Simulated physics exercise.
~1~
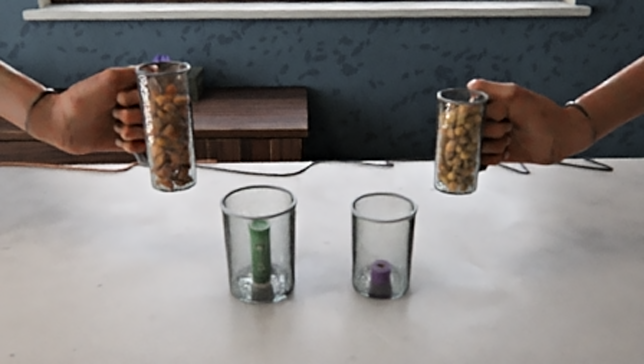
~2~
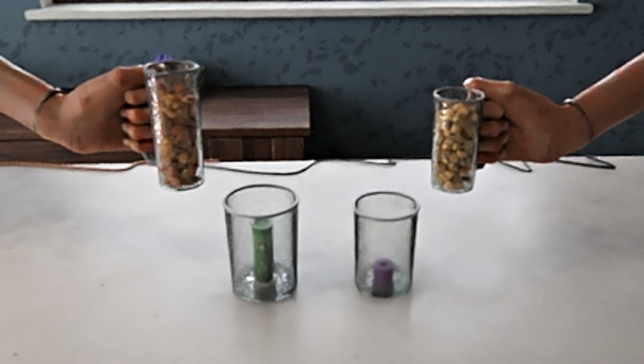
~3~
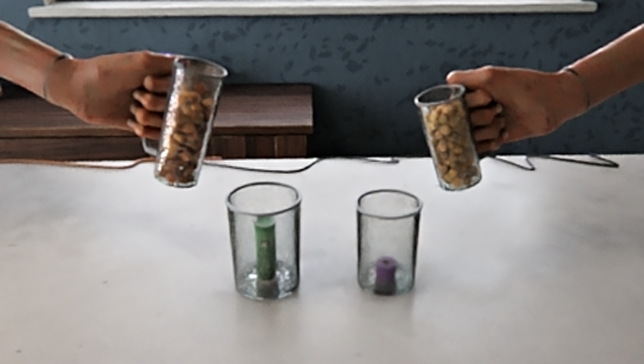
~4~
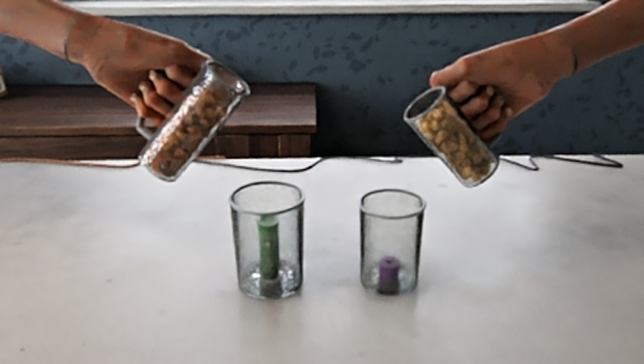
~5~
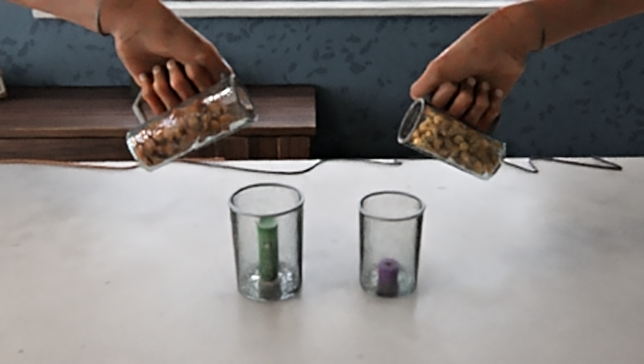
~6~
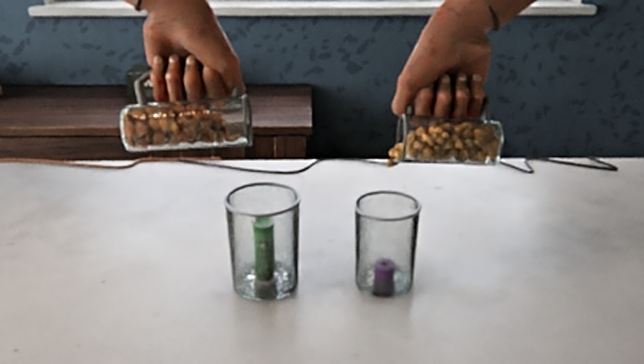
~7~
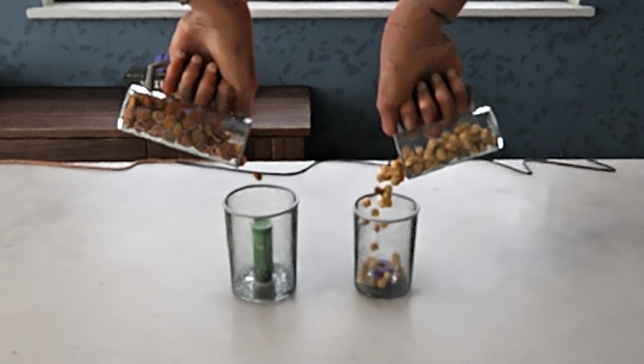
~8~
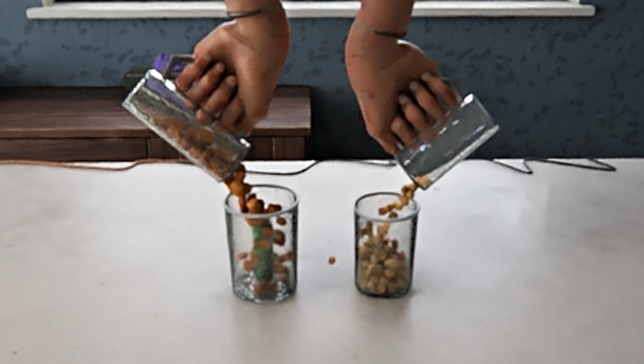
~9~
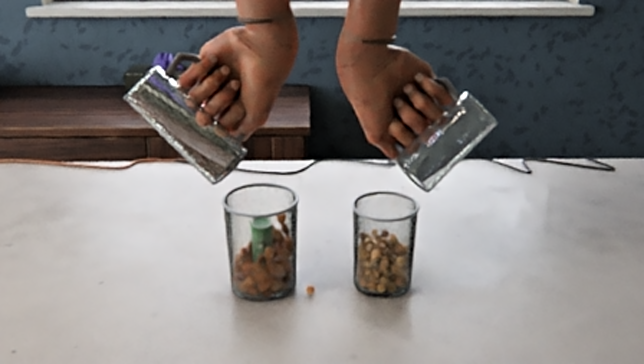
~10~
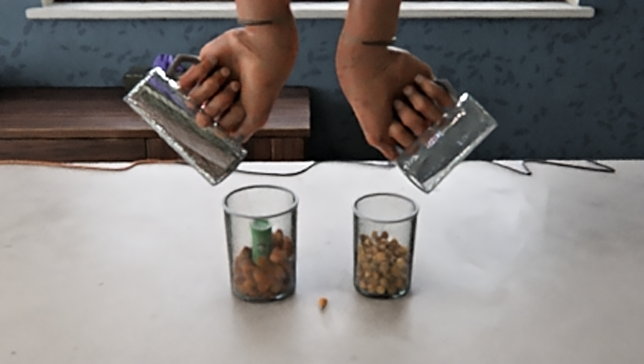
At the start, two hands hold clear mugs filled with small brown and tan pieces above two glasses, the left containing a tall green object and the right a short purple one. The hands tilt the mugs inward until they lie on their sides. Pieces begin tumbling from the right mug first, and then the left mug pours too. Both mugs empty into the glasses, and a single piece lands on the white counter between them. In the end, the green object's top still shows above the left pile, while the purple one is buried.
